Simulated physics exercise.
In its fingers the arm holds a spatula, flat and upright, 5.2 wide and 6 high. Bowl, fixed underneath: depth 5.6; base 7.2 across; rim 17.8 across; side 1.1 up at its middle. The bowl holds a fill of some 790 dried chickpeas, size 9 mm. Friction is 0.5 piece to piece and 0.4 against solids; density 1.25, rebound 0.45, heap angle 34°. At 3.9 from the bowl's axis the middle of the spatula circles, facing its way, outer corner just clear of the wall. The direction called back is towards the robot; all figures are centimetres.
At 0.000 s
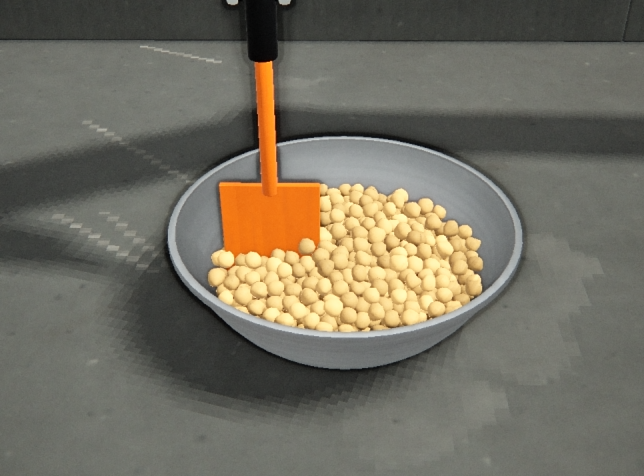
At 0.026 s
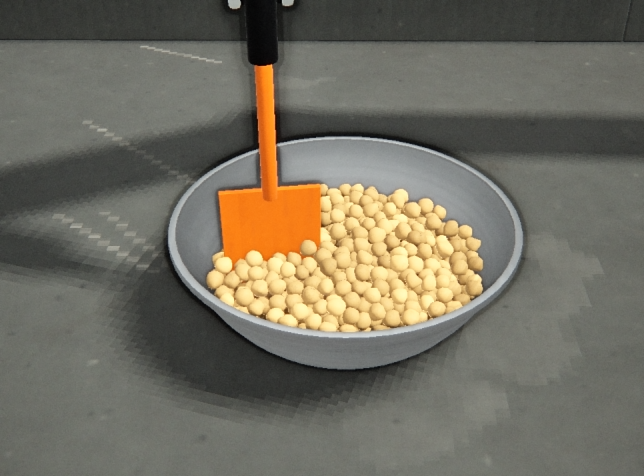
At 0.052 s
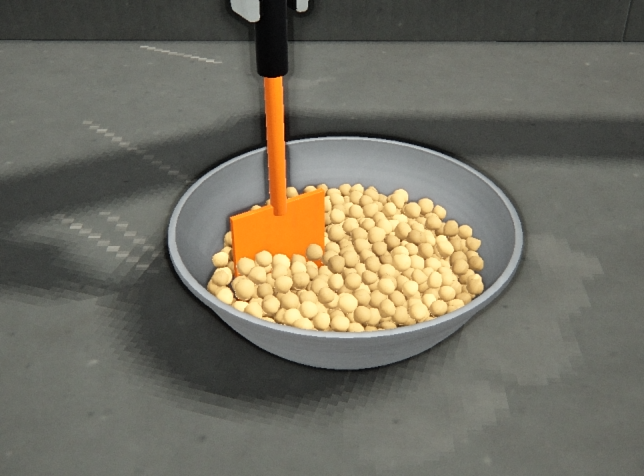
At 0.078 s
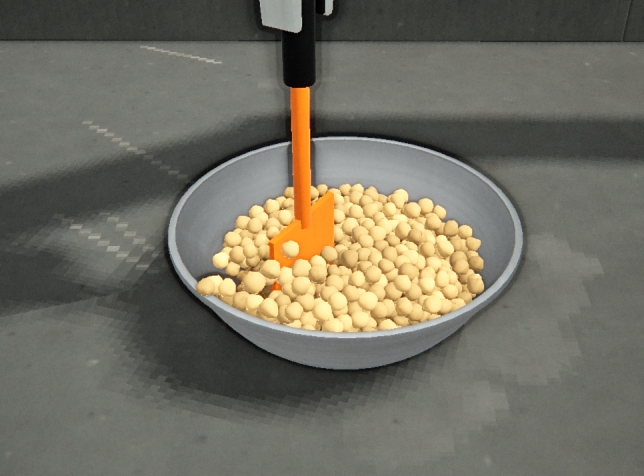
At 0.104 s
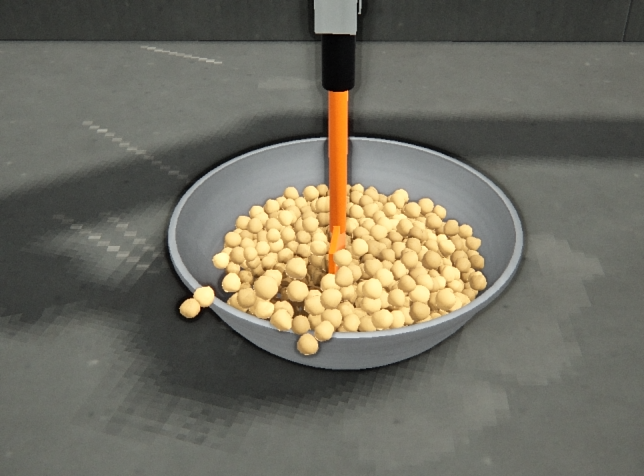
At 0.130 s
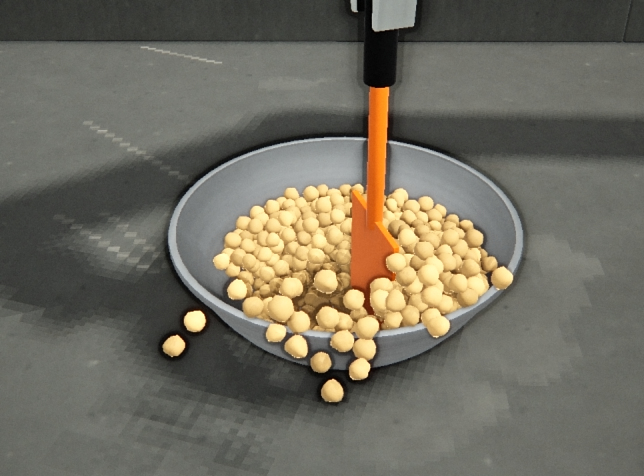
The footage shows an orange spatula held by a robot arm sweeping from left to right through a grey bowl of chickpeas, turning as it moves and pushing some of them over the front rim onto the floor.
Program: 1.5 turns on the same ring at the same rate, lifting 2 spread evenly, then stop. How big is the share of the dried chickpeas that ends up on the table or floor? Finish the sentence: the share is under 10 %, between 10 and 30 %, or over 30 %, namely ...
The share is over 30 %.
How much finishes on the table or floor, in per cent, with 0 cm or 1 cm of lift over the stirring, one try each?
55 % and 50 %.
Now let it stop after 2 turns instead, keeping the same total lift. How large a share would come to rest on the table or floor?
Estimate: Near 45 %.
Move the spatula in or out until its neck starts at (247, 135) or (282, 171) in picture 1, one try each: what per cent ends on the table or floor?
Close to 15 per cent for the first and close to 40 per cent for the second.
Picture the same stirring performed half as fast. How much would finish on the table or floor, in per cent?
In that case it comes to around 20 percent.
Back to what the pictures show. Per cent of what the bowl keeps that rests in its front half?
Close to 50 in a hundred.
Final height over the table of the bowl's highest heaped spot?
I'd guess close to 5.0 centimetres.
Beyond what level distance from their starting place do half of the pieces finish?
Around 8 cm.
By 0.29 s, 274° round, highest piece 10 above the table; 596 in the bowl, 75 on the table or floor, 120 in flight or on the tool.
By 0.45 s, 78° round, highest piece 9 above the table; 487 in the bowl, 258 on the table or floor, 46 in flight or on the tool.
By 0.74 s, 180° round, highest piece 5 above the table; 470 in the bowl, 321 on the table or floor.
By 1.44 s, 180° round, highest piece 5 above the table; 470 in the bowl, 321 on the table or floor.
Final count, 470 in the bowl, 321 on the table or floor. That is 41 % on the table or floor.
